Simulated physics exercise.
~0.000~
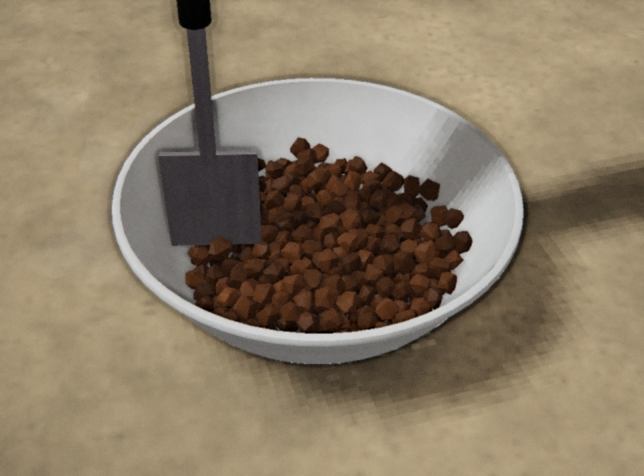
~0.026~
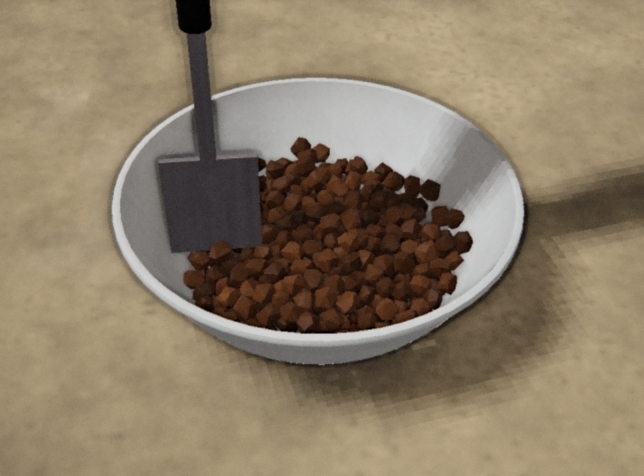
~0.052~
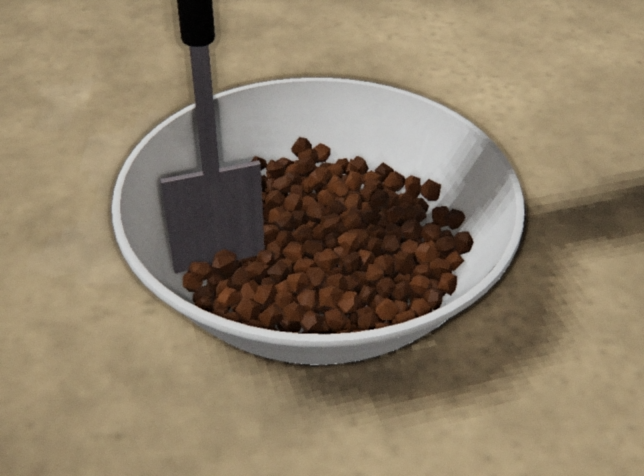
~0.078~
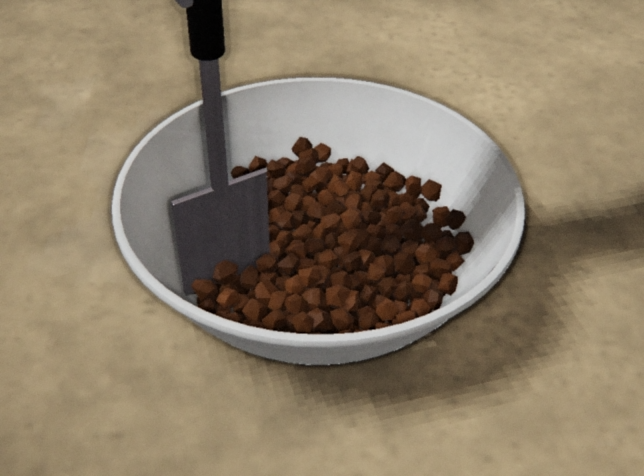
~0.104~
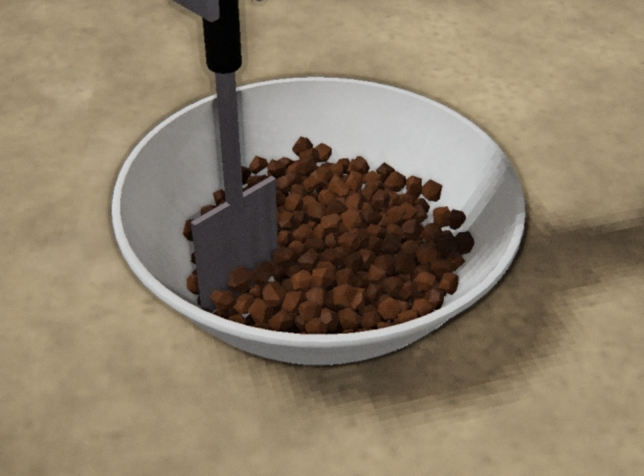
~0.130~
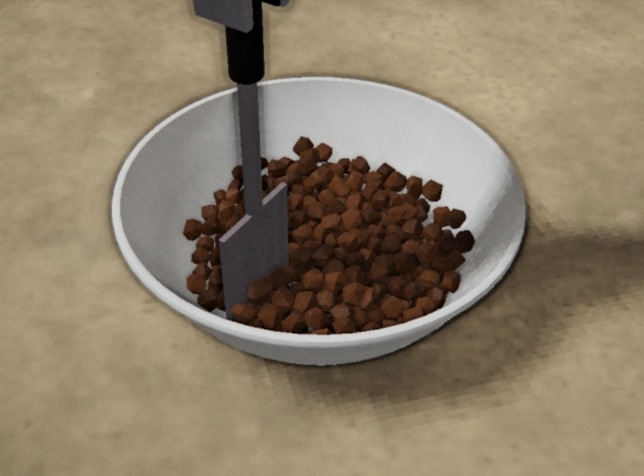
Spatula sweeping along the left inside of a white bowl toward the viewer, turning edge-on as it pushes through brown pellets.
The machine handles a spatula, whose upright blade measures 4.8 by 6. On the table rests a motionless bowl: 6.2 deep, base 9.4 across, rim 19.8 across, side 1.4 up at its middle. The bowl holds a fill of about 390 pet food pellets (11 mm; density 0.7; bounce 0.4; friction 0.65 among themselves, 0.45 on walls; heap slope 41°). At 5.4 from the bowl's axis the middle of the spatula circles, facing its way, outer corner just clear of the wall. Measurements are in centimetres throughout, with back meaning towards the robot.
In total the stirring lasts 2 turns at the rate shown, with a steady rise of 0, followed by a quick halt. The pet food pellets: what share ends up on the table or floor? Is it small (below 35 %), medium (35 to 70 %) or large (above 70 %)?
It is small.
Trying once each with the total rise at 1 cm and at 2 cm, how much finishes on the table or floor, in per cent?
Close to 20 and 10 percent, in that order.
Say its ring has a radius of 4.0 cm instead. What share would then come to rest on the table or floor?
It would come to about 15 per cent.
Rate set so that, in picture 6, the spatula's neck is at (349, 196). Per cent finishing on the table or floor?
Roughly 45 per cent.
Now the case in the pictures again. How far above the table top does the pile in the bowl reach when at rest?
About 6.0 cm.
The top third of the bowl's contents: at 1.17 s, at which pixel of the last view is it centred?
Near (374, 142).
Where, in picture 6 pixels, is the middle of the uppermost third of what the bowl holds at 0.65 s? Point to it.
About (198, 179).
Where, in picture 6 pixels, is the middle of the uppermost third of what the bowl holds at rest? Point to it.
It is centred near (245, 284).
By 0.65 s, 317° round, highest piece 8 above the table; 357 in the bowl, 23 on the table or floor, 9 in flight or on the tool.
By 1.17 s, 219° round, highest piece 8 above the table; 298 in the bowl, 86 on the table or floor, 5 in flight or on the tool.
By 1.63 s, 0° round, highest piece 7 above the table; 281 in the bowl, 108 on the table or floor.
By 2.33 s, 0° round, highest piece 7 above the table; 281 in the bowl, 108 on the table or floor.
Final count, 281 in the bowl, 108 on the table or floor. That is 28 % on the table or floor.
